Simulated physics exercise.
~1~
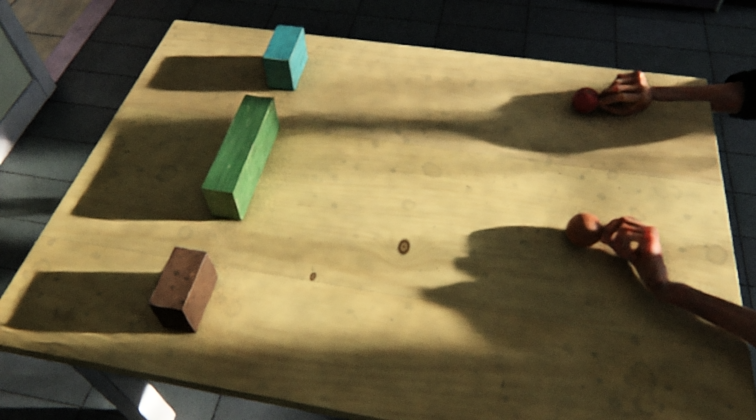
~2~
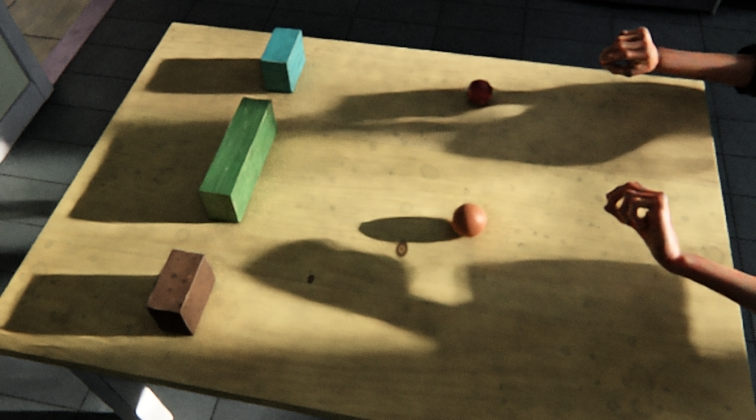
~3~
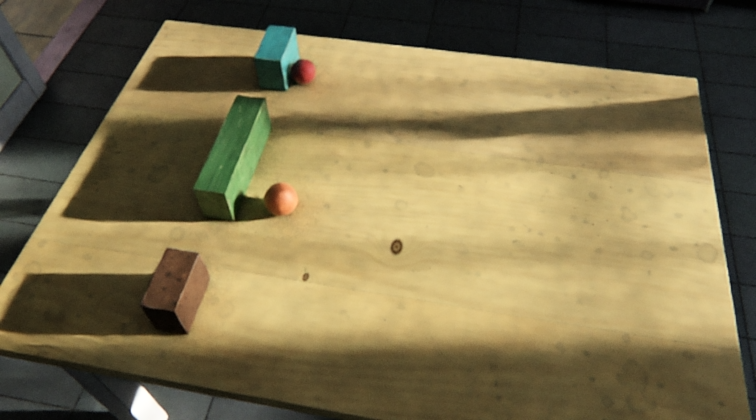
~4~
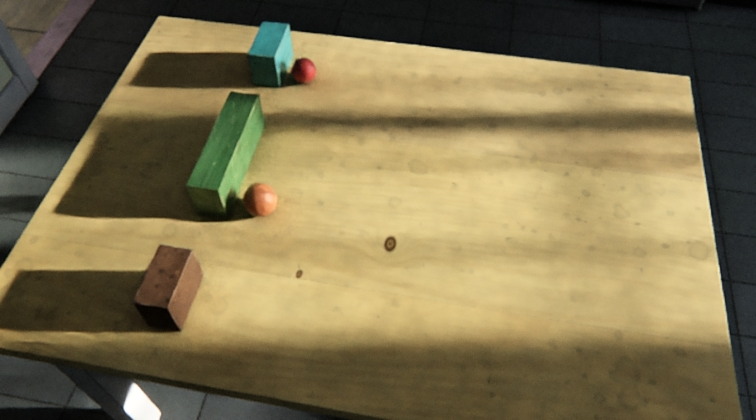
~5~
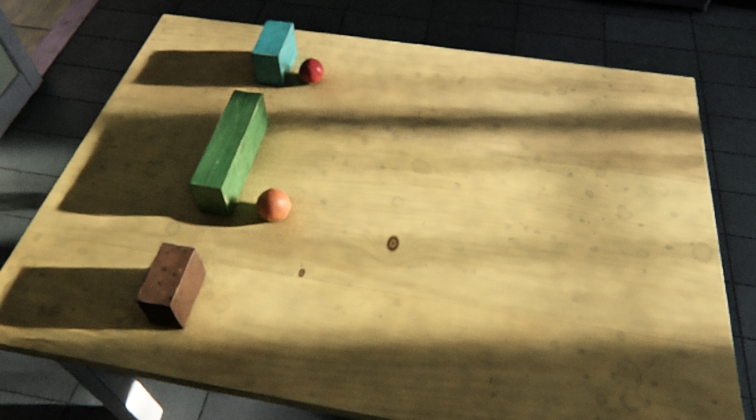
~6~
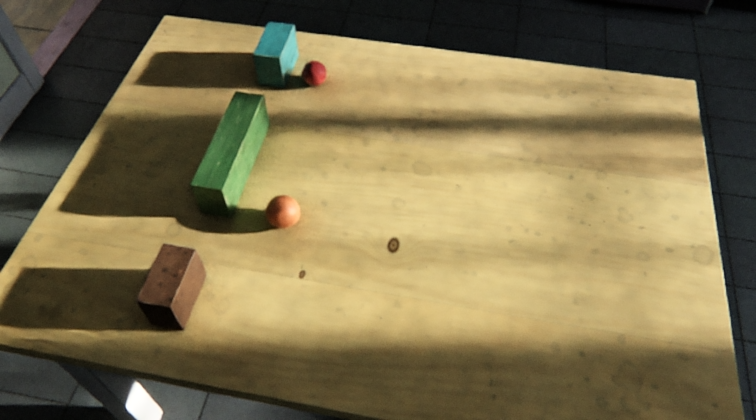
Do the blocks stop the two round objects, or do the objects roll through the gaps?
The blocks stop them both. The orange one hits the green block and the red one hits the turquoise block, and neither gets through a gap.
On a wooden table, two hands release an orange round object and a smaller red one, which roll left toward three blocks and draw back. The orange one meets the green block and the red one the turquoise block, and both rebound slightly and stop nearby.
